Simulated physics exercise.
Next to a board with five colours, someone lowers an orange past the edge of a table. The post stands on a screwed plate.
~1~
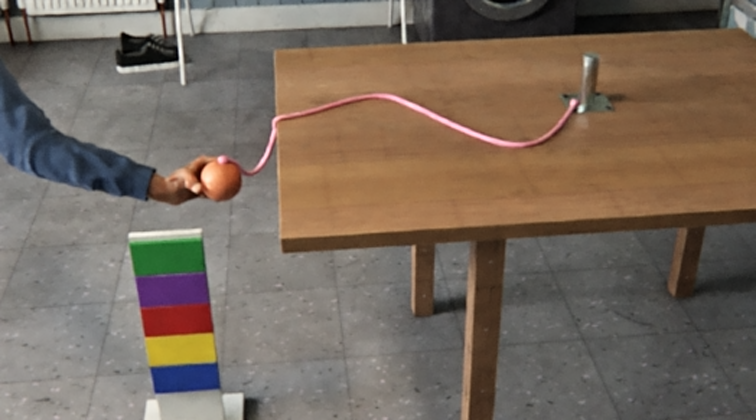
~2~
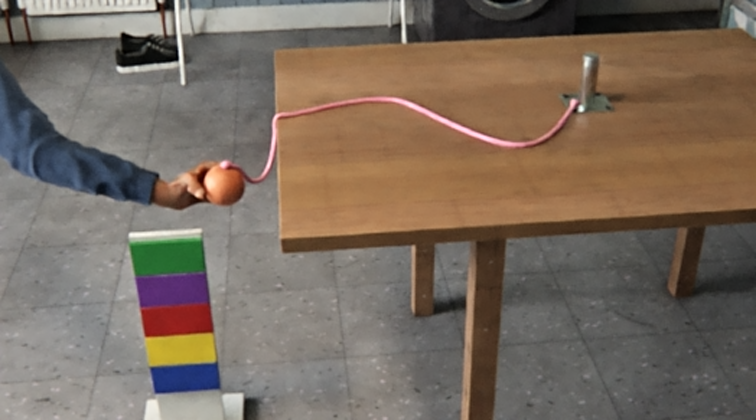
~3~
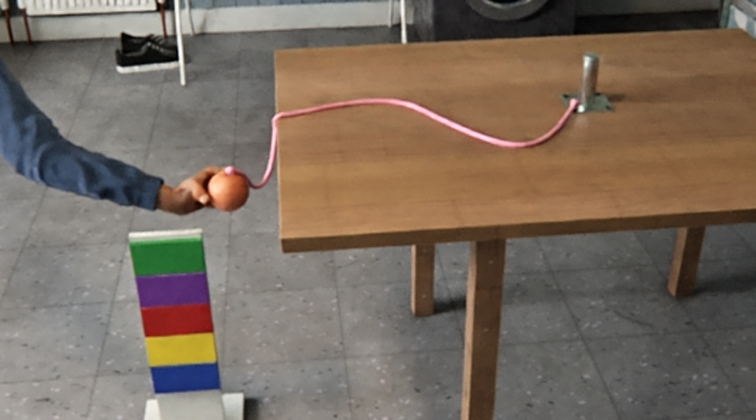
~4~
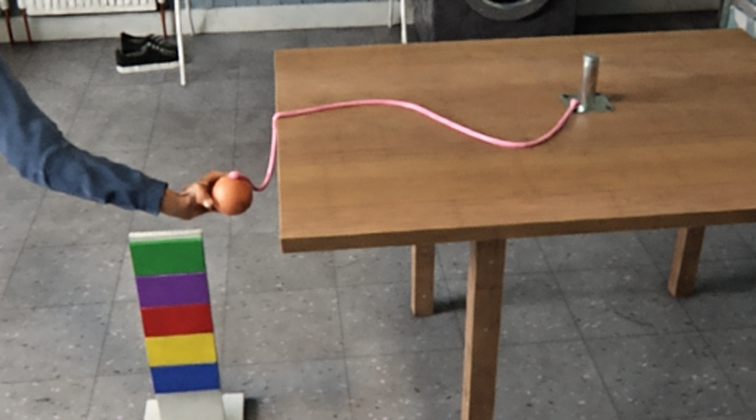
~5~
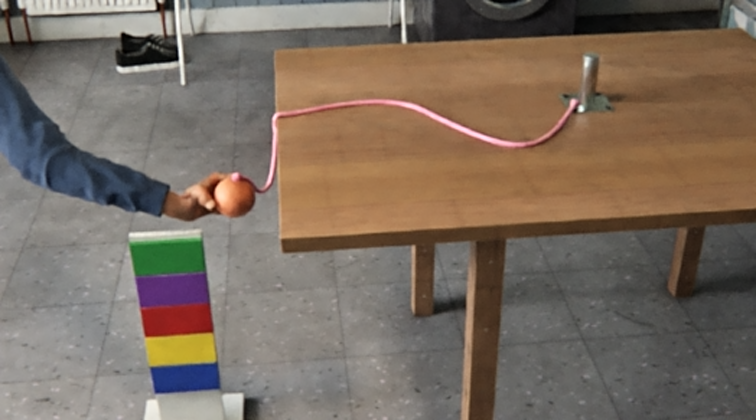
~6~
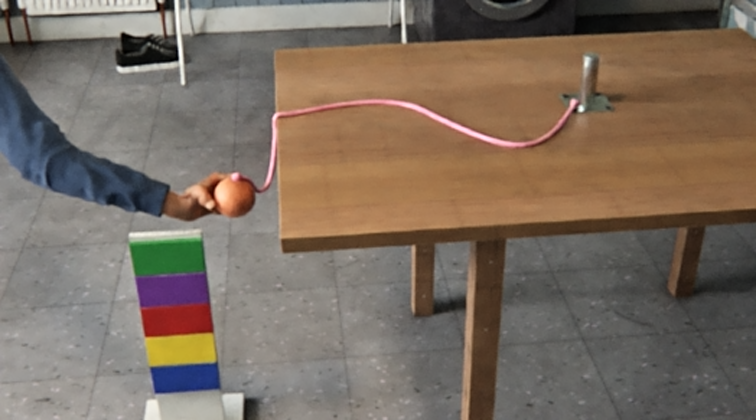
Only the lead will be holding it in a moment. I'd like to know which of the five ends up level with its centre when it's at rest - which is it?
It's yellow.
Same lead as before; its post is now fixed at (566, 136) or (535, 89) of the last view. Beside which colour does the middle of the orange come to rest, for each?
The first case gives blue, the second gives blue.
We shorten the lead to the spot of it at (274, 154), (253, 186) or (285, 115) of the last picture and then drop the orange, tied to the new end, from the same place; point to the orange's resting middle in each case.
Roughly (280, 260), (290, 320), (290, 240).
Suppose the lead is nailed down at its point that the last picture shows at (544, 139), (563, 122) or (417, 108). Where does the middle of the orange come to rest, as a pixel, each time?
Those spots come out as (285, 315), (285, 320) and (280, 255).
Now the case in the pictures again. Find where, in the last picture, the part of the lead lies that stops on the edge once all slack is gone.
Roughly (364, 103).
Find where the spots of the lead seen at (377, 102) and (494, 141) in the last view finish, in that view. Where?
The first lands at (289, 137), while the second lands at (437, 119).
A little later, orange near (298, 308); level with red.
Next, orange near (281, 339); level with yellow.
When it is over, orange near (291, 341); level with yellow. At yellow.
